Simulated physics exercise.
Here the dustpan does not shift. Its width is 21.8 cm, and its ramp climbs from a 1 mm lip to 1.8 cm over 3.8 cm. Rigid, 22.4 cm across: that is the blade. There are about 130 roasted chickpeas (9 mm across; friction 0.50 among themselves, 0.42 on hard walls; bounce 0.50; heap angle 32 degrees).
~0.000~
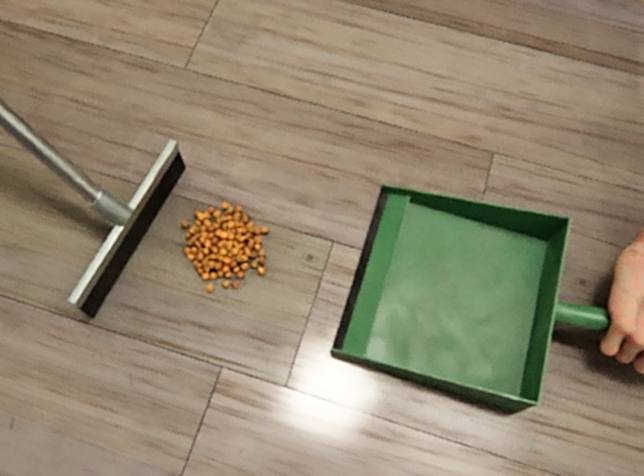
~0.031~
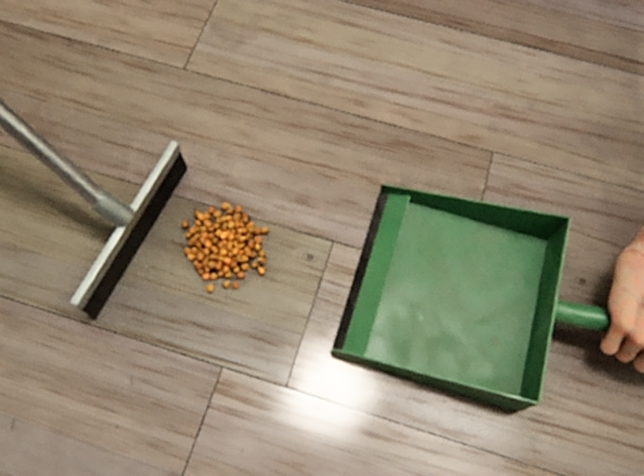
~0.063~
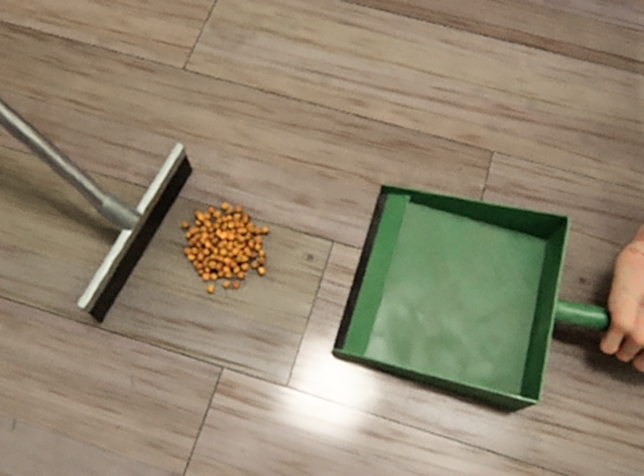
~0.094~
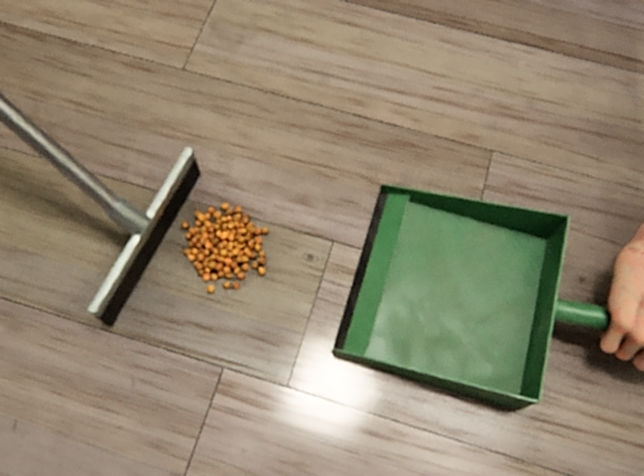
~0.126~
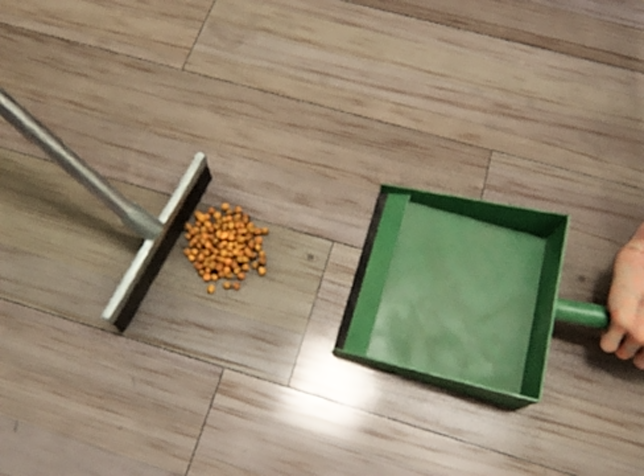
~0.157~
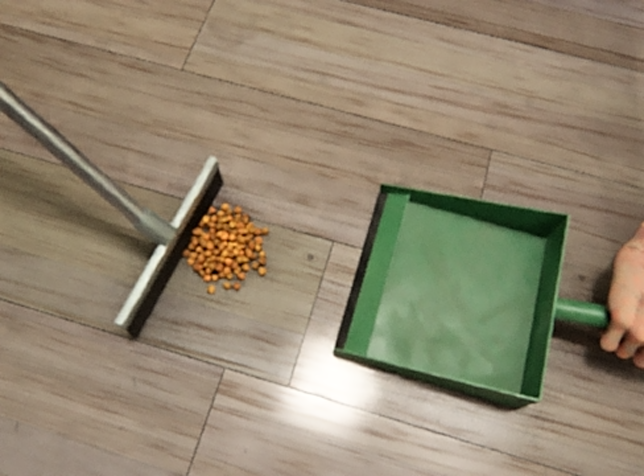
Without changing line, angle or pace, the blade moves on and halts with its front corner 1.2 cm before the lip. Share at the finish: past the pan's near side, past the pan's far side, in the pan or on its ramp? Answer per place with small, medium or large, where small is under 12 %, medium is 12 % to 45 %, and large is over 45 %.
Past the pan's near side small, past the pan's far side small, in the pan or on its ramp medium.
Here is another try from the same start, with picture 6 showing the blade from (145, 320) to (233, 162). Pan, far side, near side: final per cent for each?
The pan gets 30, the far side 0 and the near side 5.
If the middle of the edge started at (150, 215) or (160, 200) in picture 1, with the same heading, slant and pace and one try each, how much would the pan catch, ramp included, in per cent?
The two tries give some 30 % and some 20 %.
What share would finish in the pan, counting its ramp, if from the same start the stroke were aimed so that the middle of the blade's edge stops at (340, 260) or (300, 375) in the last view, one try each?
I'd expect around 20 percent, then around 25 percent.
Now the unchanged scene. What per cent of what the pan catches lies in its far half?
Roughly 20 per cent.
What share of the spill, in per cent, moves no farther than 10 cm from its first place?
0 %.
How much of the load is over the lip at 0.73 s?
30 % so far.
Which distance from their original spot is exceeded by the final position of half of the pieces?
16 cm or thereabouts.
After 0.35 s, middle of the blade 12 cm from the lip; 0 % over the lip, far side 0 %, near side 0 %.
After 0.47 s, middle of the blade 5 cm from the lip; 0 % over the lip, far side 0 %, near side 5 %.
After 0.73 s, middle of the blade 3 cm from the lip; 30 % over the lip, far side 0 %, near side 5 %.
In the end, at 1.1 s, near side 5 %, far side 0 %, pan 30 %, in front of the lip or behind the blade 60 %.
